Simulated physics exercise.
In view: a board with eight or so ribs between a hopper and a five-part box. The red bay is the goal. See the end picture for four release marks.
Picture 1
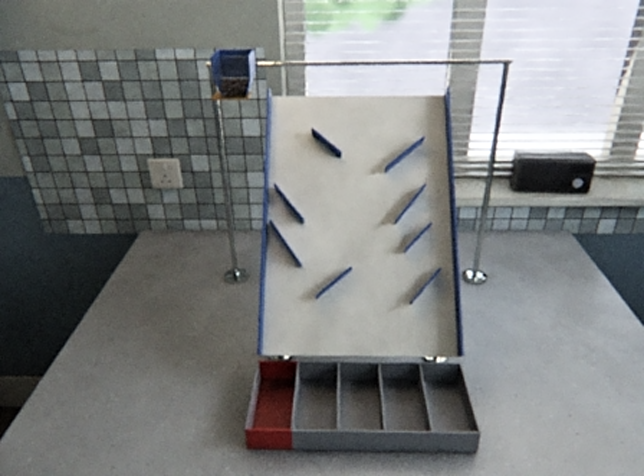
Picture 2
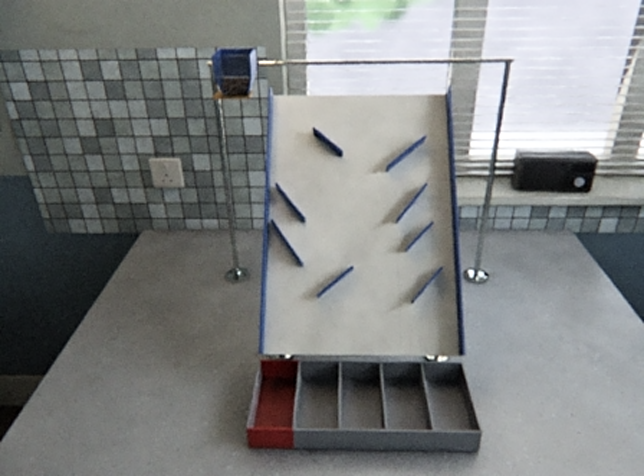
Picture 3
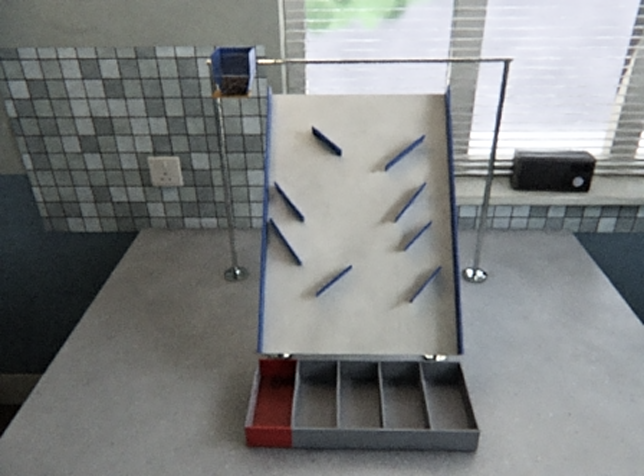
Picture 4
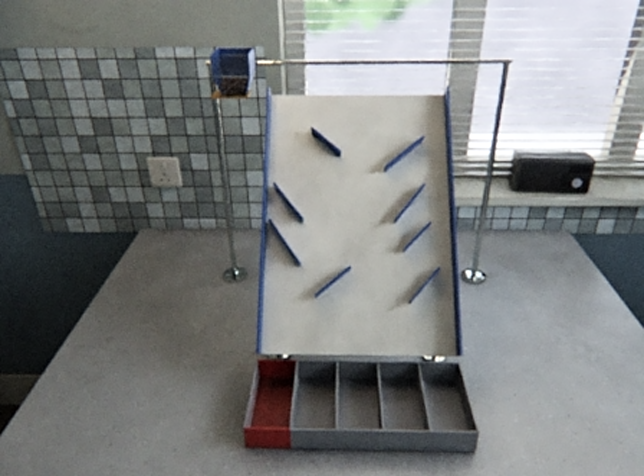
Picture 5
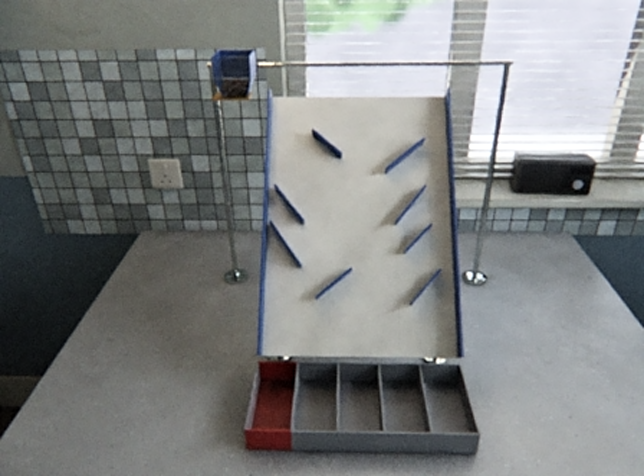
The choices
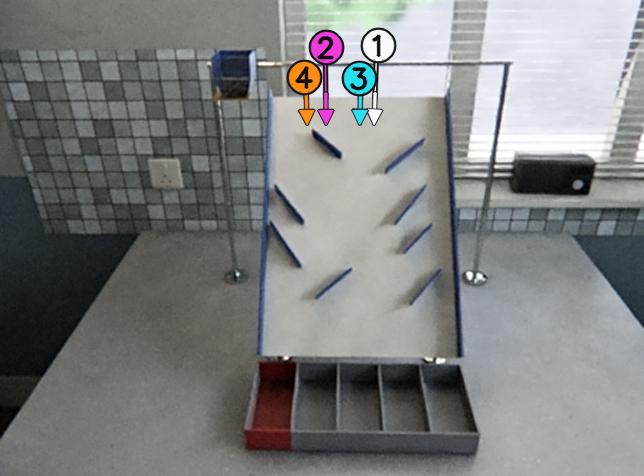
A pale tilted board with blue side rails and slanted blue ribs stands on a grey counter, seen from the front and slightly above, before a grey mosaic-tiled wall and a window with blinds. A small blue hopper hangs at upper left on a metal rail, a five-part grey box with a red left bay sits below, and a black device rests at right. Nothing visibly moves except slight camera jitter.
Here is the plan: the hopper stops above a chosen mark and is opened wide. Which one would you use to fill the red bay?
4 is best.
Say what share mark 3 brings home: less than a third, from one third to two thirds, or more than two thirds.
It is less than a third.
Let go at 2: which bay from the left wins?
It is the fourth one.
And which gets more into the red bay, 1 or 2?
Mark 1.
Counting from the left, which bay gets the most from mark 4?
The first.
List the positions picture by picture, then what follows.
The first frame shows hopper at (236, 85), allspice berries, door shut.
The second frame shows ribs (313, 127) to (342, 151), (388, 167) to (426, 136), (276, 183) to (305, 219).
The third frame shows ribs (397, 219) to (426, 183), (270, 218) to (301, 262), (406, 248) to (432, 221).
The fourth frame shows ribs (315, 296) to (351, 266), (411, 302) to (440, 267).
The fifth frame shows red bay at (269, 439), number 1 of 5 from the left.
On the marked copy, mark 1 meets the board at (374, 119); mark 2 meets the board at (326, 119); mark 3 meets the board at (359, 119); mark 4 meets the board at (306, 119).
For mark 1, about a third in the red bay, about two thirds in other bays, a stray few outside the box.
For mark 2, a small part in the red bay, most in other bays, a small part outside the box.
For mark 3, a small part in the red bay, most in other bays, a small part outside the box.
For mark 4, about two thirds in the red bay, about a third in other bays.
